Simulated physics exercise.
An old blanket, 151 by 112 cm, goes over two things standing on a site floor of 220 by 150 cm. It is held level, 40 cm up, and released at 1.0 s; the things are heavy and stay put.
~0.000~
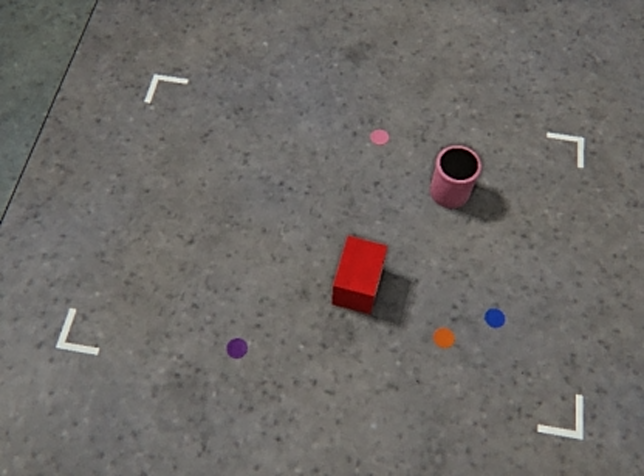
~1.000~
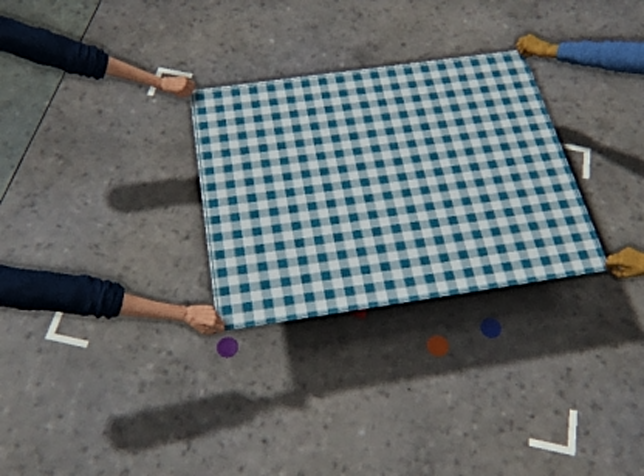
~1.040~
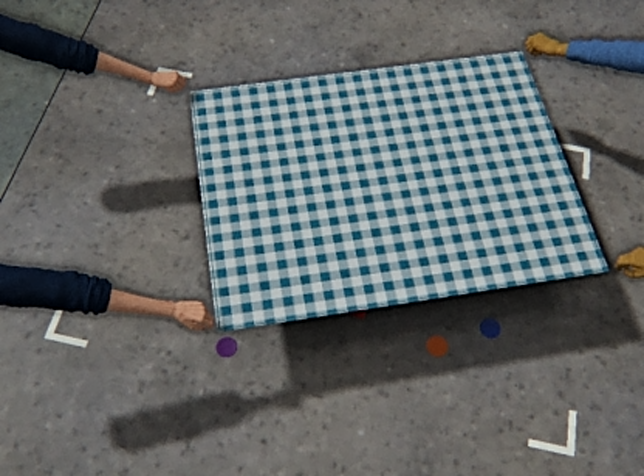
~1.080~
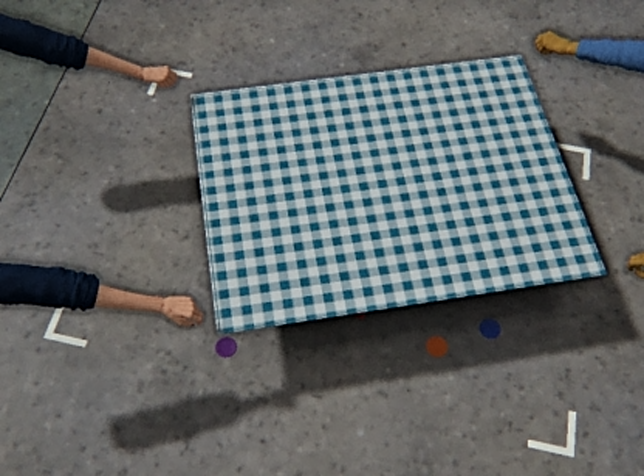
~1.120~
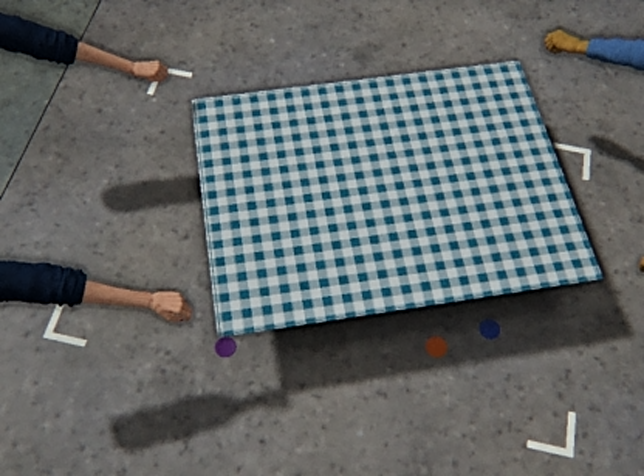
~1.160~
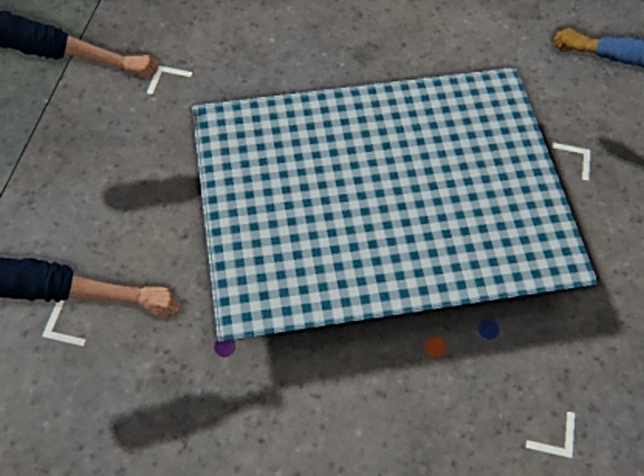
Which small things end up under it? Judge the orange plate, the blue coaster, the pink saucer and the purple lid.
The orange plate stays uncovered, the blue coaster remains in the open, the pink saucer ends under the cloth, the purple lid still shows.
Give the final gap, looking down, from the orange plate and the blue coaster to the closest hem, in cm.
About 16 cm, 12 cm.
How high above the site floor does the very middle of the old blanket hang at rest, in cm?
Some 20 cm up.
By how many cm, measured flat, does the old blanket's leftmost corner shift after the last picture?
About 8 cm.
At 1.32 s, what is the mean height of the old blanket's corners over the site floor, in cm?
Some 0 cm up.
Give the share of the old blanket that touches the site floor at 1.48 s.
Some 35 per cent.
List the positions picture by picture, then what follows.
Orange plate (444, 338); blue coaster (495, 318); pink saucer (380, 137); purple lid (237, 348); red box (361, 265), 20 cm tall; pink pot (459, 163), 24 cm tall, in the first picture.
Old blanket corners (218, 332) (190, 91) (522, 50) (610, 270); highest point 40 cm, lowest 40 cm, in the second picture.
Old blanket corners (218, 332) (190, 92); highest point 39 cm, lowest 39 cm, in the third picture.
Old blanket corners (218, 334) (191, 95); highest point 37 cm, lowest 37 cm, in the fourth picture.
Old blanket corners (218, 338) (192, 100); highest point 34 cm, lowest 33 cm, in the fifth picture.
Old blanket corners (219, 342) (193, 107) (516, 69) (597, 284); highest point 29 cm, lowest 28 cm, in the sixth picture.
By 1.3 s, 0 % of it is down, spanning 174 by 151 cm, above pink saucer.
By 1.5 s, 35 % of it is down, spanning 166 by 150 cm, above pink saucer.
By 1.6 s, 35 % of it is down, spanning 166 by 149 cm, above pink saucer.
By 1.8 s, 40 % of it is down, spanning 166 by 148 cm, above pink saucer.
By 3.3 s, 40 % of it is down, spanning 166 by 148 cm, above pink saucer.
